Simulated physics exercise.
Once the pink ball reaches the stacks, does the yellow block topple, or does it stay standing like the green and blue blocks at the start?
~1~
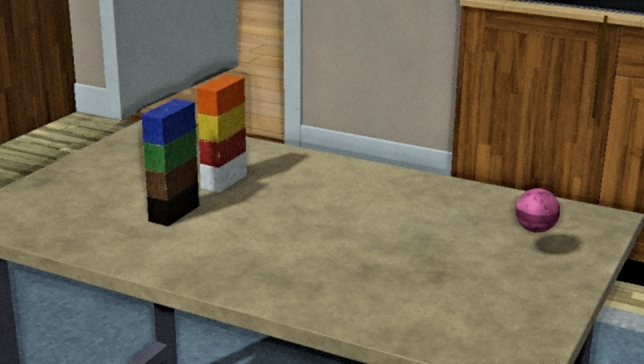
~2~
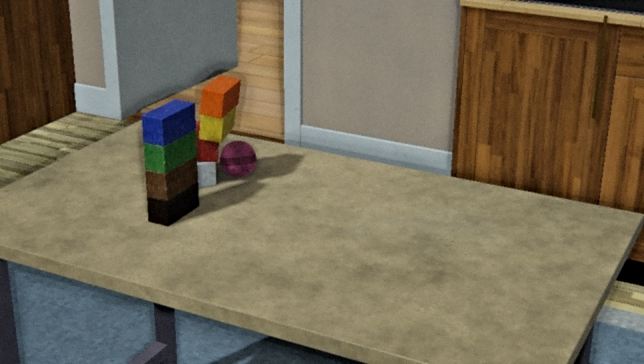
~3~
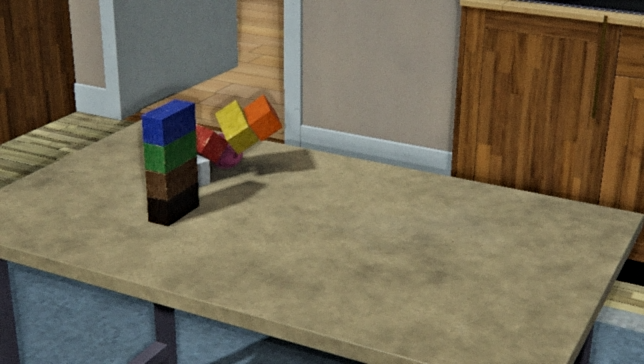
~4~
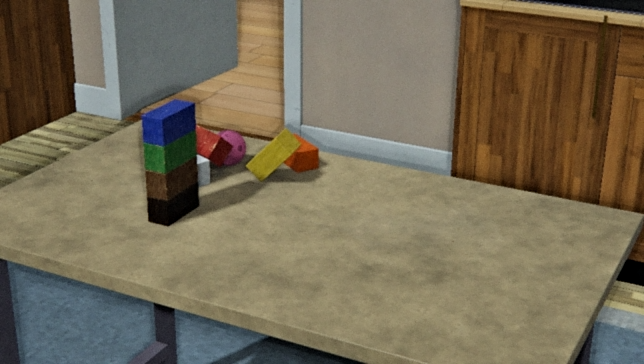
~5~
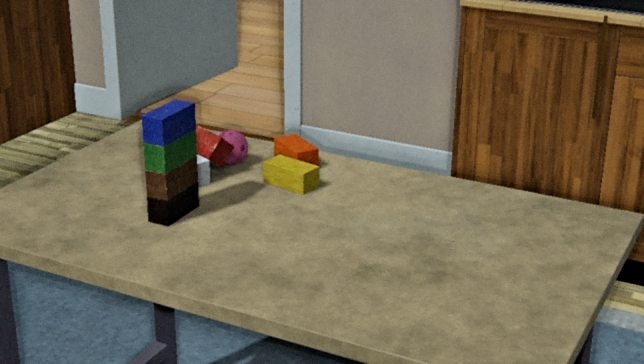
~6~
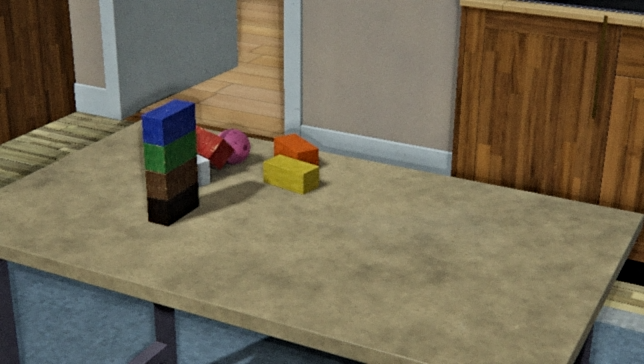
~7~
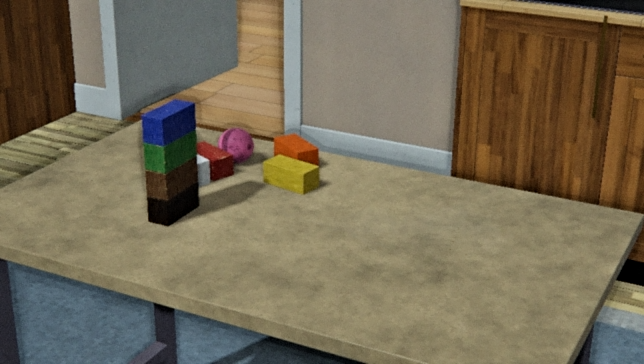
The yellow block topples and ends up on its side on the table. The green and blue blocks keep standing in their stack.
